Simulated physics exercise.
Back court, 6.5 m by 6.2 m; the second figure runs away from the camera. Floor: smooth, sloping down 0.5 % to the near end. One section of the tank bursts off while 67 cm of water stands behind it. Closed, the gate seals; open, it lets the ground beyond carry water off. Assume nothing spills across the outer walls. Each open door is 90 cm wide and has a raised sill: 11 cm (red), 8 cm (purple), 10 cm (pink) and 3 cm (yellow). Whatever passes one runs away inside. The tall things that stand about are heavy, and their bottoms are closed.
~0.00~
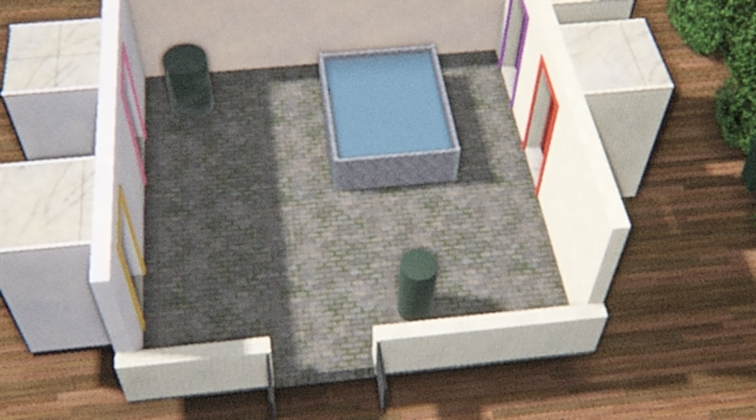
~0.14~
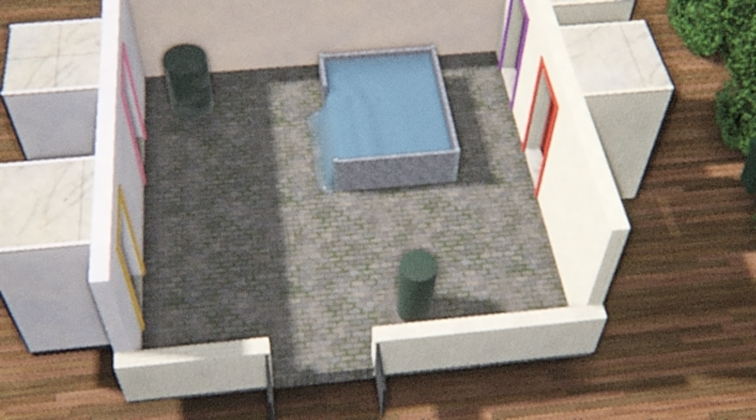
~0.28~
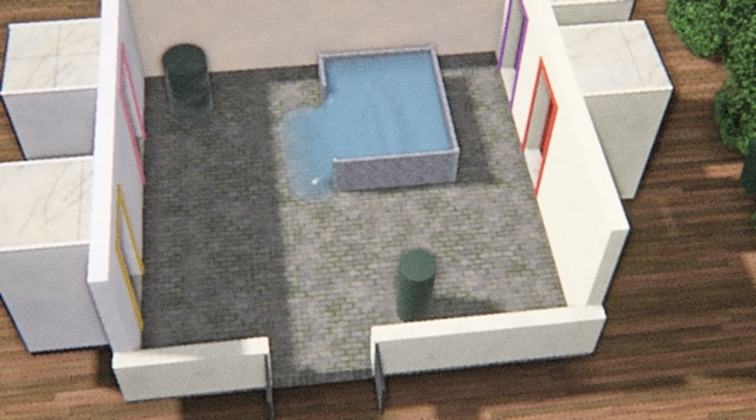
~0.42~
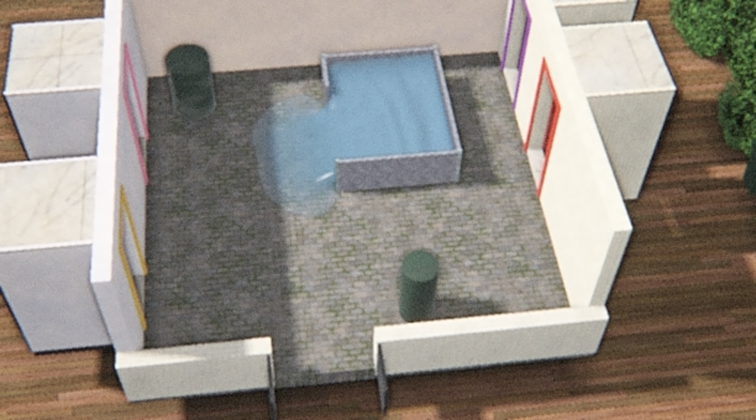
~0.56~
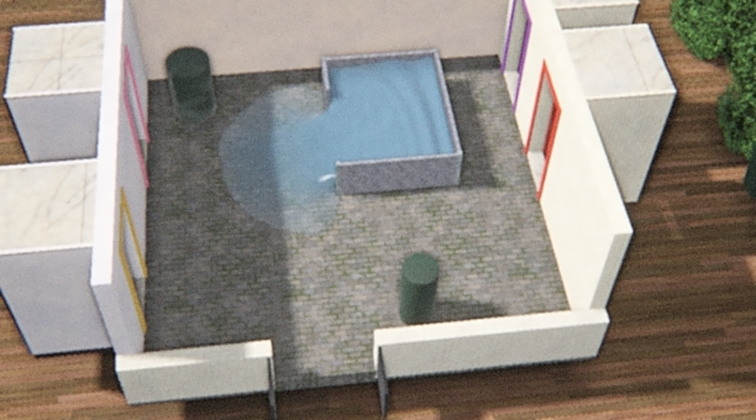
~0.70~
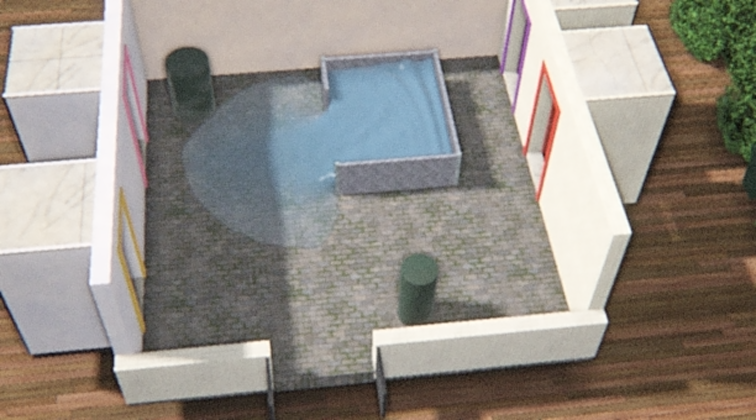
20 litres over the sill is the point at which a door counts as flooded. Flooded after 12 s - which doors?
Outcome: The red door remains shy of the limit, the purple door remains shy of the limit, the pink door overtops the limit, the yellow door overtops the limit.
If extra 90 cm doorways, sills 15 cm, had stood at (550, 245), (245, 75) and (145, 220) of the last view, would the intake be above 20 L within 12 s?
Door 1: Lower; door 2: Lower; door 3: Higher.
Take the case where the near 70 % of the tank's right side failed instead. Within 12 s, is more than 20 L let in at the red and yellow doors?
Outcome at red: Exceeded; outcome at yellow: Exceeded.
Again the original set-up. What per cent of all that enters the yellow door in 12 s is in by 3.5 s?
Share by then: ~ 25 %.
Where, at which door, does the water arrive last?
That would be the red door.
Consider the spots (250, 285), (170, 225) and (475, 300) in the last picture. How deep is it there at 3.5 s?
Depths in turn: Roughly 2, 19 and 0 centimetres.
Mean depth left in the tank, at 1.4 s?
The mean depth is around 40 cm.
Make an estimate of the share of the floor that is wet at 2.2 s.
Around 40 per cent.
After 1.4 s water covers 35 % of the floor and is deepest (34 cm) near (146, 197); red door not reached, purple door not reached, pink door 21 cm at the sill, 52 L in, yellow door not reached.
After 2.2 s water covers 40 % of the floor and is deepest (36 cm) near (147, 148); red door not reached, purple door not reached, pink door 35 cm at the sill, 182 L in, yellow door 15 cm at the sill, 9 L in.
After 3.5 s water covers 50 % of the floor and is deepest (30 cm) near (143, 379); red door not reached, purple door not reached, pink door 22 cm at the sill, 332 L in, yellow door 10 cm at the sill, 67 L in.
After 7.0 s water covers 90 % of the floor and is deepest (14 cm) near (143, 379); red door not reached, purple door 7 cm at the sill, 0 L in, pink door 11 cm at the sill, 395 L in, yellow door 11 cm at the sill, 169 L in.
After 12.0 s water covers 100 % of the floor and is deepest (8 cm) near (143, 379); red door 7 cm at the sill, 0 L in, purple door 5 cm at the sill, 1 L in, pink door 4 cm at the sill, 397 L in, yellow door 8 cm at the sill, 286 L in.
